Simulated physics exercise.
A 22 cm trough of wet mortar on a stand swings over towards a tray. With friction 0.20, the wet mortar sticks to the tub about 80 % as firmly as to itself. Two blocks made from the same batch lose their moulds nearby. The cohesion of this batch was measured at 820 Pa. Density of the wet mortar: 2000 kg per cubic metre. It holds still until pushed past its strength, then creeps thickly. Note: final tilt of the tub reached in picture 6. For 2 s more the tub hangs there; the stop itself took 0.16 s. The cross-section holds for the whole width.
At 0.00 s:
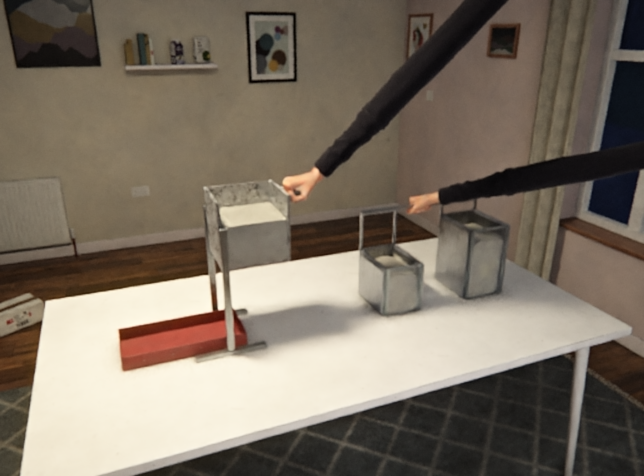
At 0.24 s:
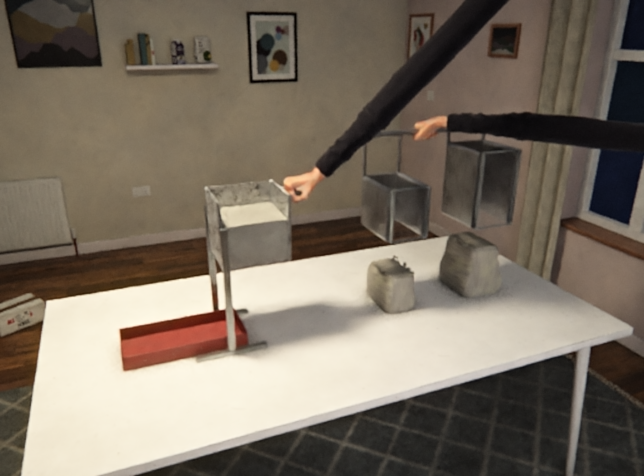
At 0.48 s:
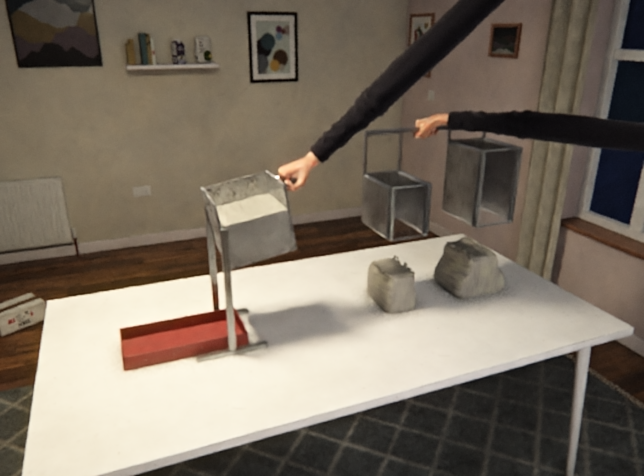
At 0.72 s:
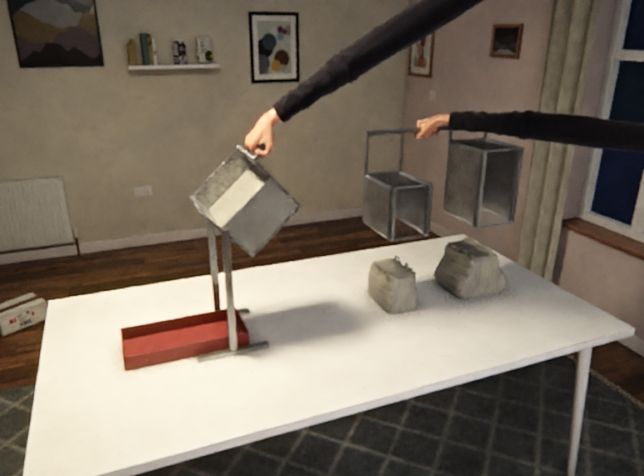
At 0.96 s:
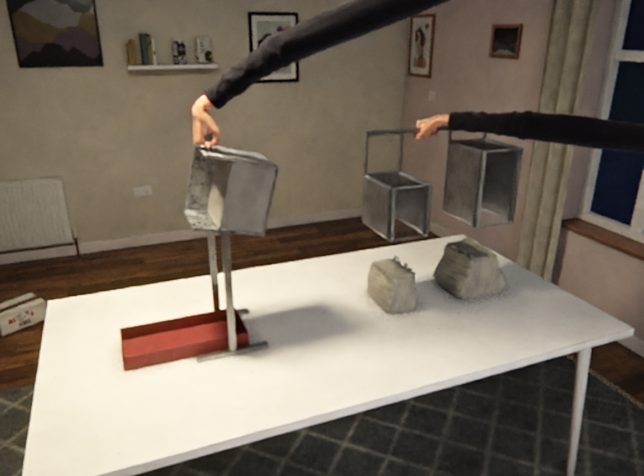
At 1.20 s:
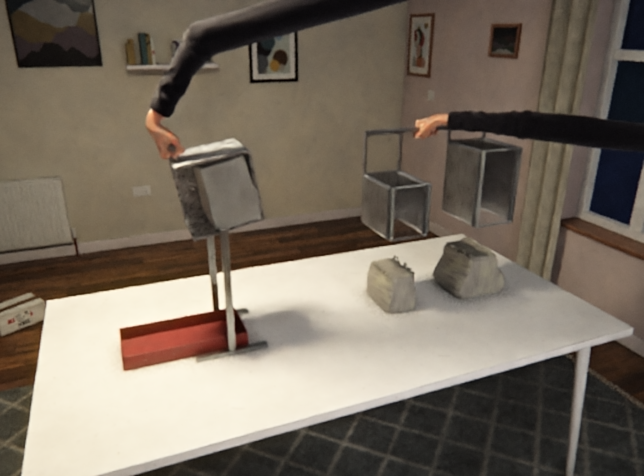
Hand tilting a metal tub of wet grey mortar leftward above a red tray, after moulds lift off two slumping blocks.
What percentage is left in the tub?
About 50 %.
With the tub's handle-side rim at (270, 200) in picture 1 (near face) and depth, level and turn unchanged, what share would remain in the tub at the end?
Some 100 percent would still be in the tub at the end.
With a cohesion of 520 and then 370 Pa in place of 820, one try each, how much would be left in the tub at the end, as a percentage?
First try roughly 45 per cent, second try roughly 40 per cent.
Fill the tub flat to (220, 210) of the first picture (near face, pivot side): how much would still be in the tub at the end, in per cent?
40 %.
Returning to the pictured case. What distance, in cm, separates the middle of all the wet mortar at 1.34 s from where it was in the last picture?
Close to 3 centimetres.
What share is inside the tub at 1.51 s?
About 85 %.
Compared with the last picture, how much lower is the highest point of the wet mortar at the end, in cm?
The top ends up some 11 cm below its level in the last picture.
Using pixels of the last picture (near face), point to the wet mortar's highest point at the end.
Close to pixel (240, 193).
After 1.34 s, the tub is at 99 degrees and holds 100 %.
After 1.51 s, the tub is at 99 degrees and holds 87 %.
After 1.68 s, the tub is at 99 degrees and holds 65 %.
After 1.85 s, the tub is at 99 degrees and holds 50 %.
After 3.20 s, at the end, the tub is at 99 degrees and holds 50 %.
